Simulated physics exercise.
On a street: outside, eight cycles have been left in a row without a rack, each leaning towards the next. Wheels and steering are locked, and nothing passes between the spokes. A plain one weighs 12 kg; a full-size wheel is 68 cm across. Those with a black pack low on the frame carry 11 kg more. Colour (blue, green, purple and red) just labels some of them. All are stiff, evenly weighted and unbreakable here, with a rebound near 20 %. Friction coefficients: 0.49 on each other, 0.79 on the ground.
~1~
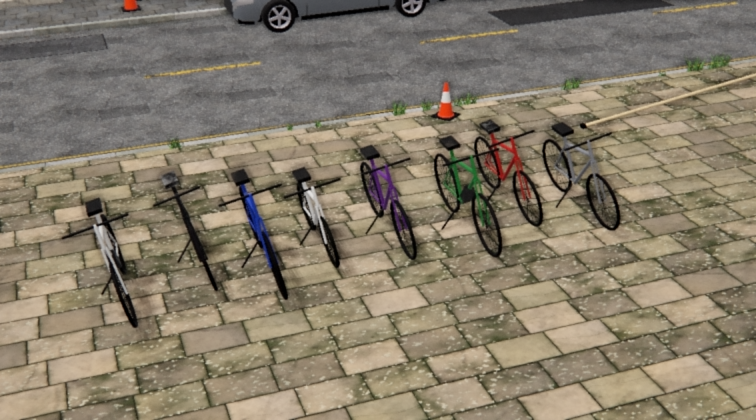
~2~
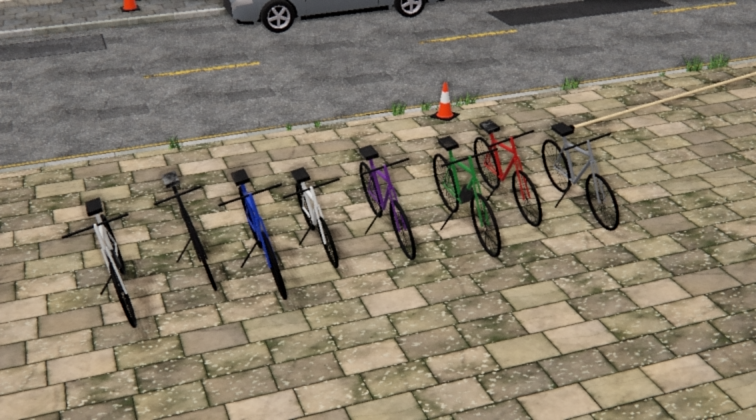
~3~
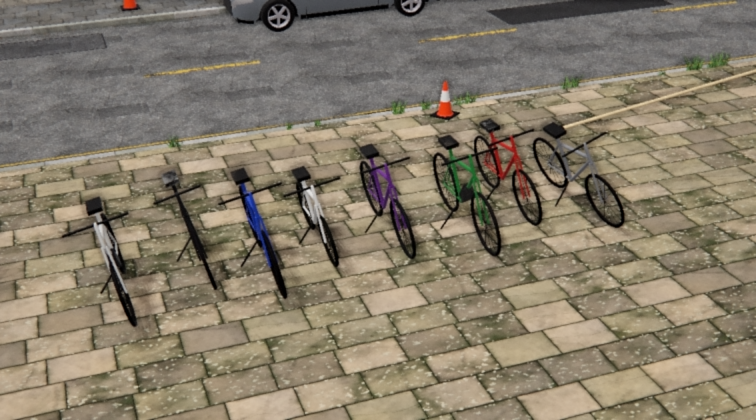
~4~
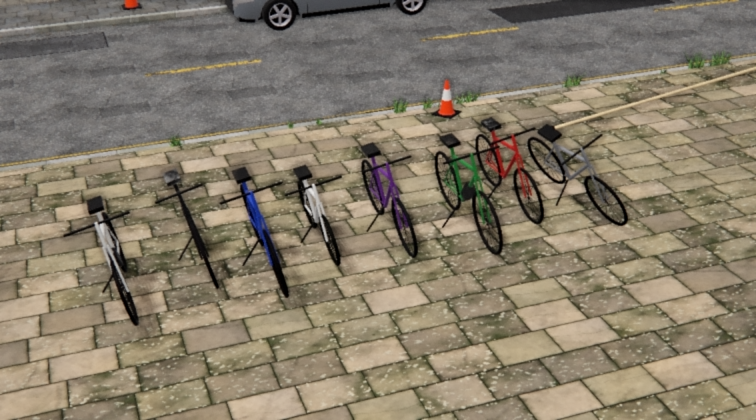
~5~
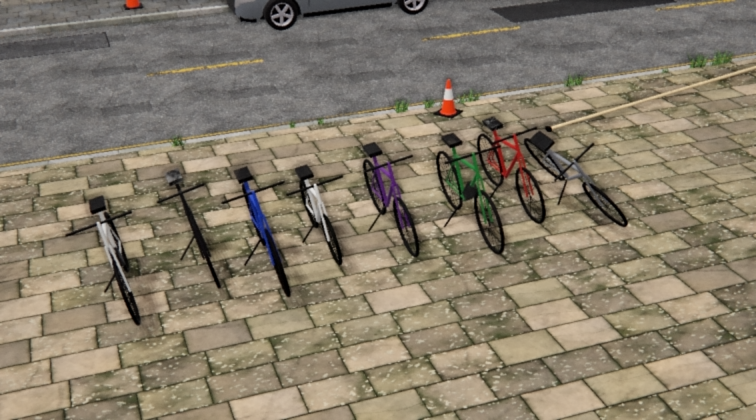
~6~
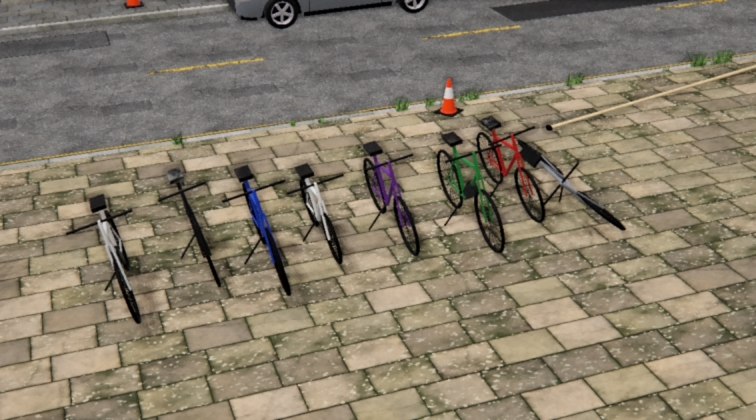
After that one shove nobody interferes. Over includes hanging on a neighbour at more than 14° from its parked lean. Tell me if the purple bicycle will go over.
The purple bicycle remains upright.
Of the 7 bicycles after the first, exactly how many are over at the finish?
It comes to 1.
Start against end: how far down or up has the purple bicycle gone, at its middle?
About 0 cm lower.
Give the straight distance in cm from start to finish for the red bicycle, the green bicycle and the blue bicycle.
Moved: Red 40, green 0, blue 0.
Then, 0.08 s past the last view, none of the 7 other bicycles over, 1 disturbed; purple bicycle unmoved; red bicycle 6° from how it stood.
Then, 0.24 s past the last view, 1 of the 7 other bicycles over; purple bicycle unmoved; red bicycle 19° from how it stood.
Then, 0.42 s past the last view, 1 of the 7 other bicycles over; purple bicycle unmoved; red bicycle 42° from how it stood.
Then, 0.56 s past the last view, 1 of the 7 other bicycles over; purple bicycle unmoved; red bicycle 41° from how it stood.
In the end, 1 of the 7 other bicycles over; purple bicycle unmoved; red bicycle 42° from how it stood; green bicycle 4° from how it stood. Six left standing. From the last view, middles, purple bicycle near (387, 190), red bicycle near (477, 175).
